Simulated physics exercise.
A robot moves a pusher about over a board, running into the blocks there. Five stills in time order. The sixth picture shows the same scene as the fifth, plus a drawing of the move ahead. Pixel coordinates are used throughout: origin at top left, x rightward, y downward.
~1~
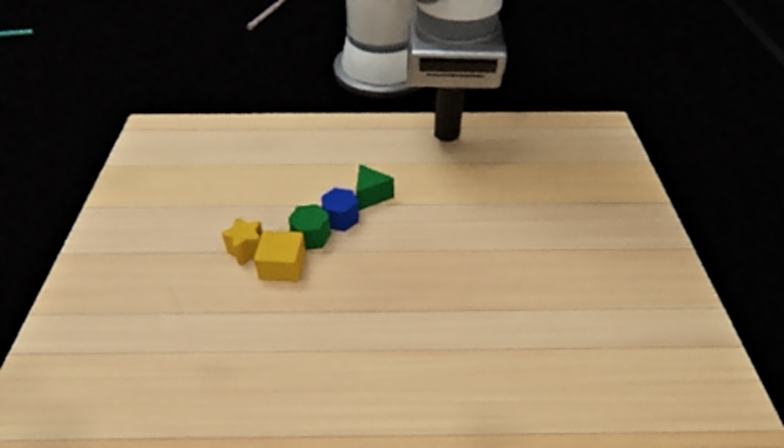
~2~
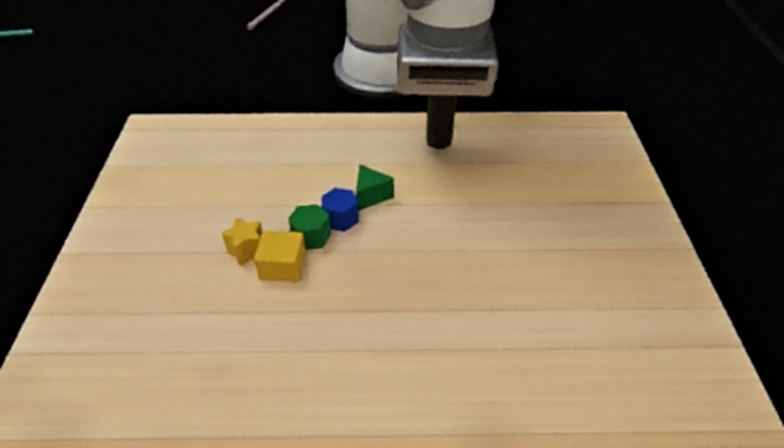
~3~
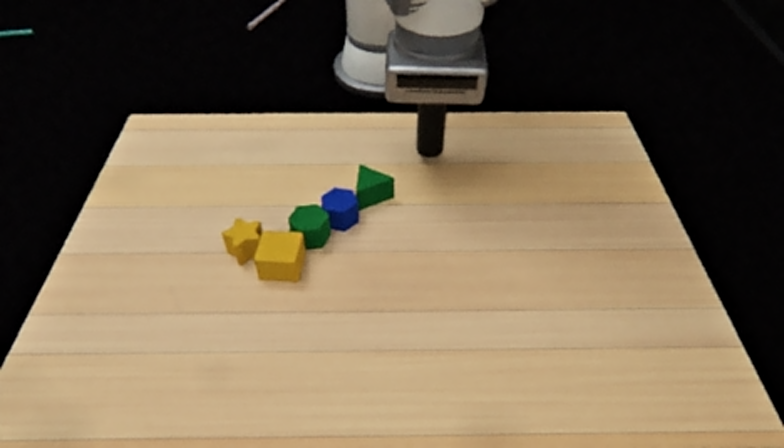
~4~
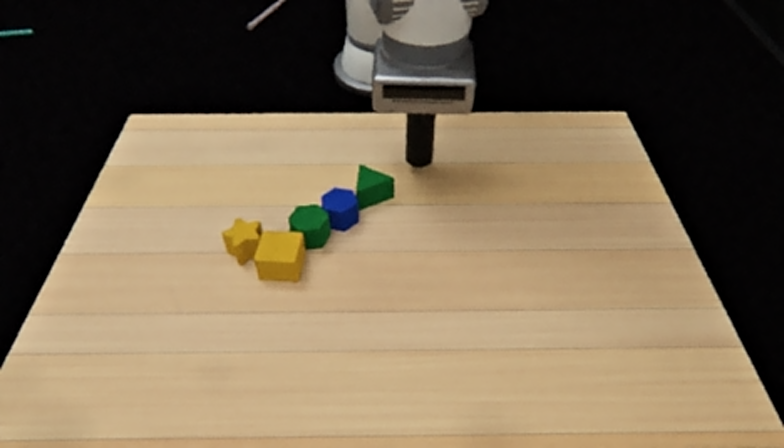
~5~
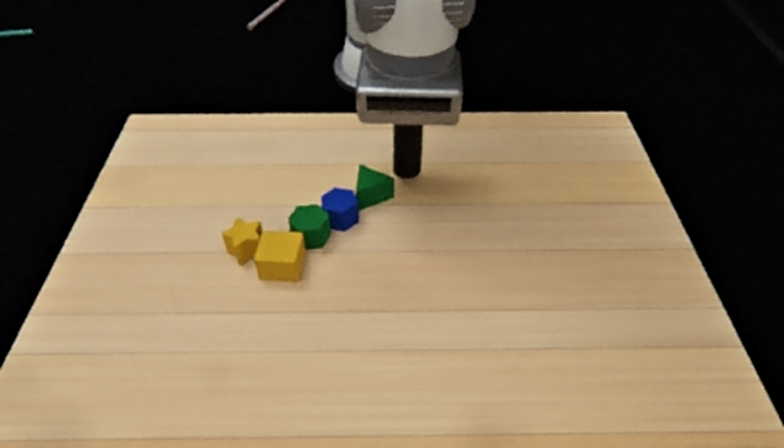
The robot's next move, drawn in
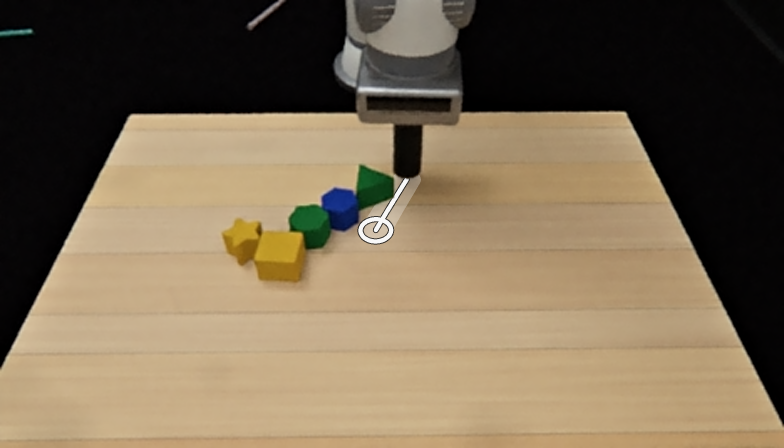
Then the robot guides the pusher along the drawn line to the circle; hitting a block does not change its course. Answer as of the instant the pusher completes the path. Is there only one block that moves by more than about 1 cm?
Going by the path, yes.
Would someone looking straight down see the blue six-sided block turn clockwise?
No, I don't think so.
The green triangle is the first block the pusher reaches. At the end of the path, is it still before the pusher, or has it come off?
Lost on the way.
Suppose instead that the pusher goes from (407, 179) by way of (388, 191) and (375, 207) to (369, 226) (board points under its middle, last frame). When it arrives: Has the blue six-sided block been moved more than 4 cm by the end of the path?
In short: No.
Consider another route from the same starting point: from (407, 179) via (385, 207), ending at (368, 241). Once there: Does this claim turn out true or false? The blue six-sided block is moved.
That is true.
Path on the board, straight from (407, 179) to (376, 230).
What follows on the original path. Halfway along, pusher (392, 194); blue six-sided block (333, 197), turned 25° anticlockwise; green triangle (363, 182), turned 50° clockwise.
At the end, pusher (376, 221); green six-sided block in place; blue six-sided block (333, 197), turned 25° anticlockwise; green triangle (359, 185), turned 80° clockwise.
